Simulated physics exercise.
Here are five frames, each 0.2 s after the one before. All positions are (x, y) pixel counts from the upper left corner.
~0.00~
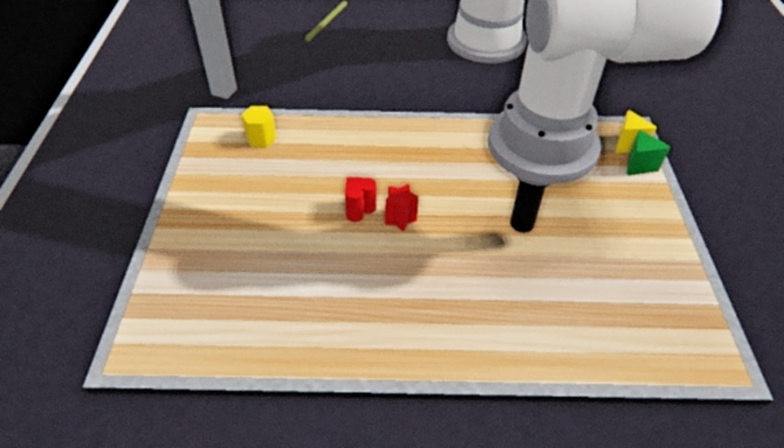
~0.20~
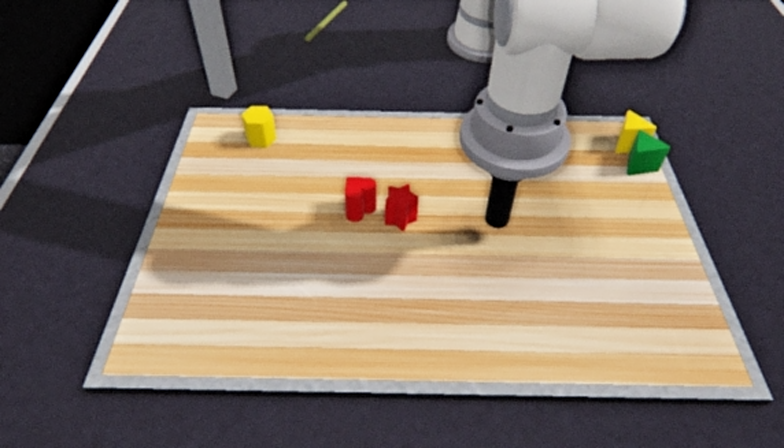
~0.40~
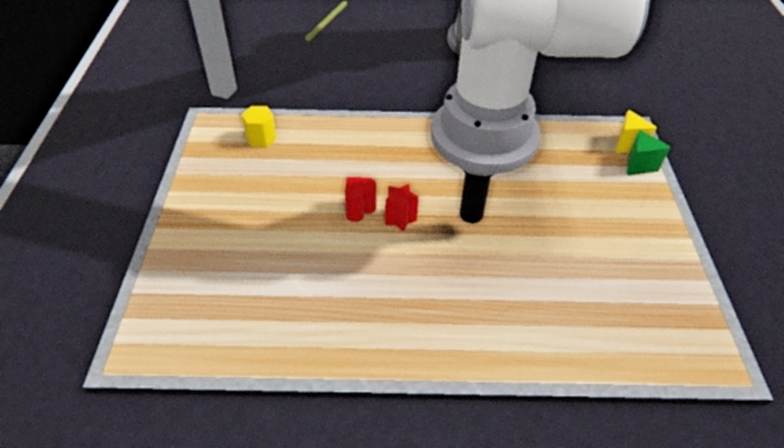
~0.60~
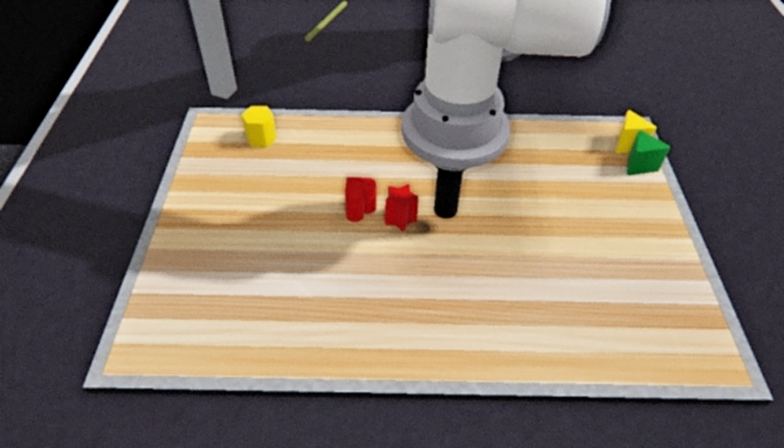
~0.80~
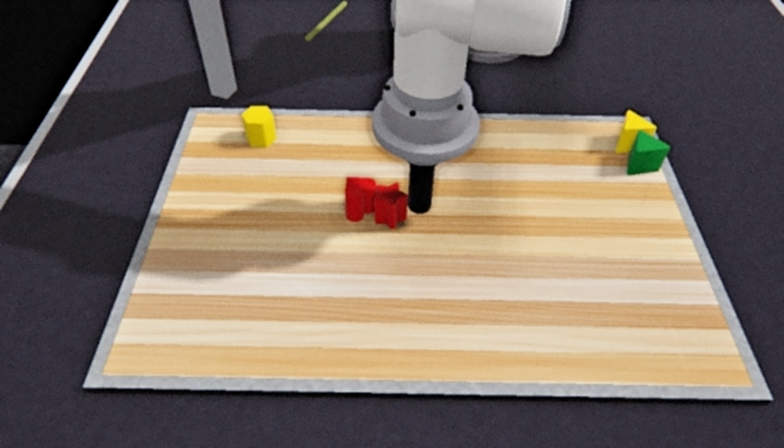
A robot arm with a black rod glides left across a striped wooden board toward two red blocks, then nudges the red star slightly left against the red heart-shaped block, while the yellow and green blocks stay still.
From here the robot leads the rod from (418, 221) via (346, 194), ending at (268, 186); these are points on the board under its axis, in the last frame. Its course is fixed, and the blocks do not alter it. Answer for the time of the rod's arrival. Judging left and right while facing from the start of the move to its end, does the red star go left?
Yes, that is what happens.
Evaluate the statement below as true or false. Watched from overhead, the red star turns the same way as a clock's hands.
That claim is false.
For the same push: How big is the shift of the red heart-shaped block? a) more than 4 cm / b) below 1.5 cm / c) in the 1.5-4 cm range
I choose a.
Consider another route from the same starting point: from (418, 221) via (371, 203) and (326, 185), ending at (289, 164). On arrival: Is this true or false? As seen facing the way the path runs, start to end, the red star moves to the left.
Verdict: True.
The first path, step by step. One third of the way, rod at (369, 188); red heart-shaped block at (315, 181), turned 50° anticlockwise; red star at (340, 176).
Two thirds of the way, rod at (319, 174); red heart-shaped block at (287, 187), turned 100° anticlockwise; red star at (296, 170), turned 65° anticlockwise.
At the end, rod at (265, 172); red heart-shaped block at (271, 189), turned 180° anticlockwise; red star at (252, 177), turned 115° anticlockwise.
